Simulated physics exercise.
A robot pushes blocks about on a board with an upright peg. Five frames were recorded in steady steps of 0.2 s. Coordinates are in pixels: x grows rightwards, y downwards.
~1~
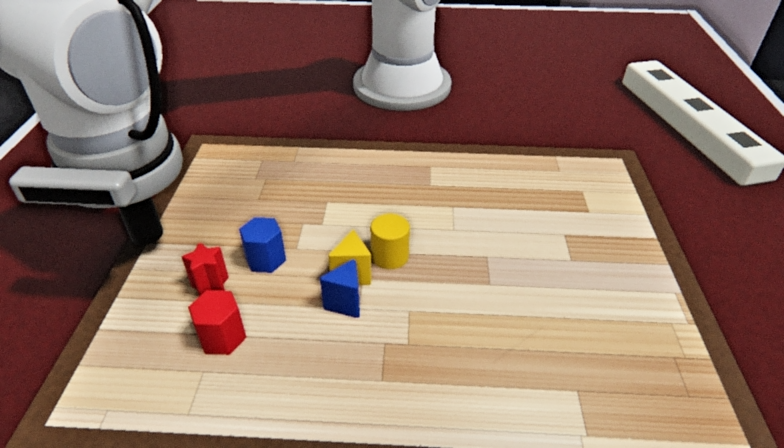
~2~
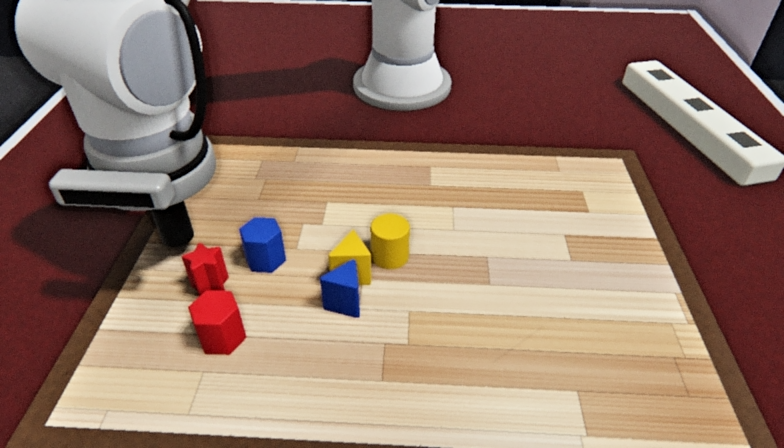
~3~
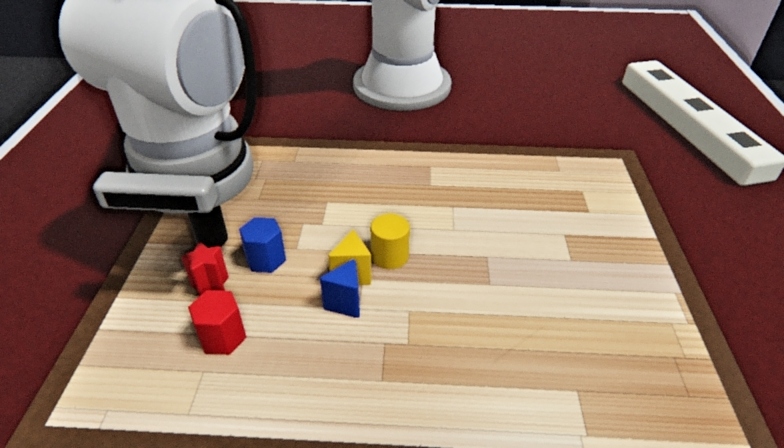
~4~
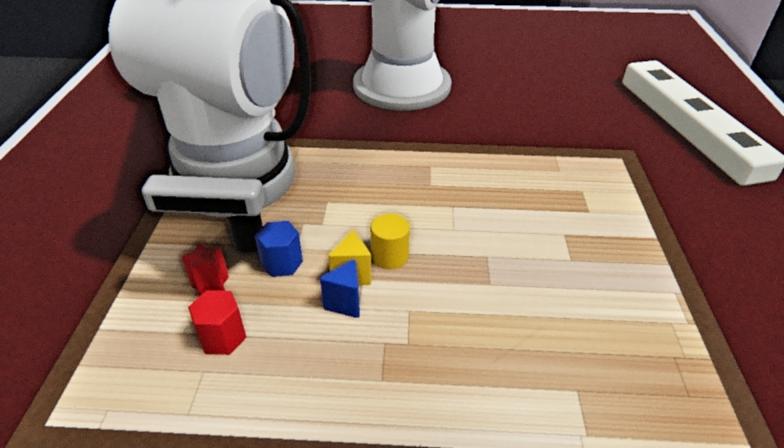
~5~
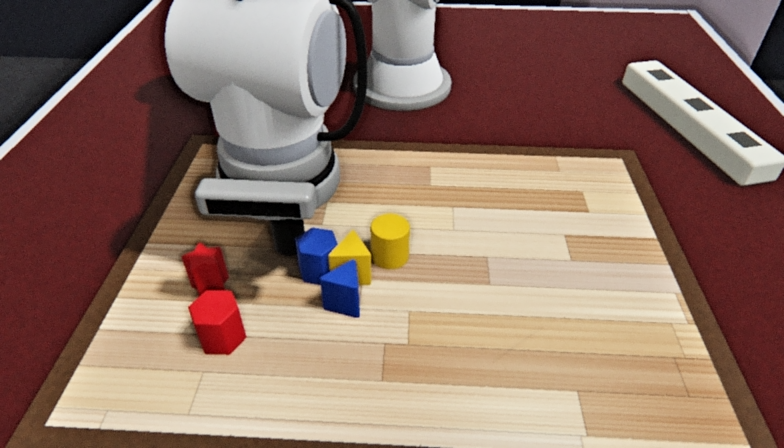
On a wooden board, a robot arm moving its peg rightward and pushing the blue hexagonal block up beside the yellow triangular one.
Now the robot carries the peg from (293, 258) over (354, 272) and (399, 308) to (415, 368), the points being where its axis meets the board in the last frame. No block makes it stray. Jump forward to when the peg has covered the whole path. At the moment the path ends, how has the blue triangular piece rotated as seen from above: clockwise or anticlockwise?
Clockwise rotation.
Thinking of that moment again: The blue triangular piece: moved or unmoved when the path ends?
The blue triangular piece is moved.
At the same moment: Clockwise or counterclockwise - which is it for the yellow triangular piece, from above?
It twists against the clock when seen from above.
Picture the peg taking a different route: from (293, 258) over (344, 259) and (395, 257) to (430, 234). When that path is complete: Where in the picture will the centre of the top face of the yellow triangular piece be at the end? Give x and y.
The answer is (386, 257).
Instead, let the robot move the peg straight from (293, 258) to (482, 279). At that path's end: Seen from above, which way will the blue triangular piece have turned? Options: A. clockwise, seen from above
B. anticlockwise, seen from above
I choose A.
On the path given first. One third of the way, peg at (353, 260); blue hexagon at (374, 262), turned 15° clockwise; blue triangular piece at (352, 282), turned 65° clockwise; yellow triangular piece at (407, 262), turned 35° anticlockwise.
Two thirds of the way, peg at (400, 296); blue hexagon at (416, 306), turned 30° clockwise; blue triangular piece at (353, 284), turned 80° clockwise; yellow triangular piece at (435, 272), turned 55° anticlockwise.
At the end, peg at (416, 355); blue hexagon at (447, 367); blue triangular piece at (353, 284), turned 80° clockwise; yellow triangular piece at (435, 272), turned 55° anticlockwise; yellow circular block in place.
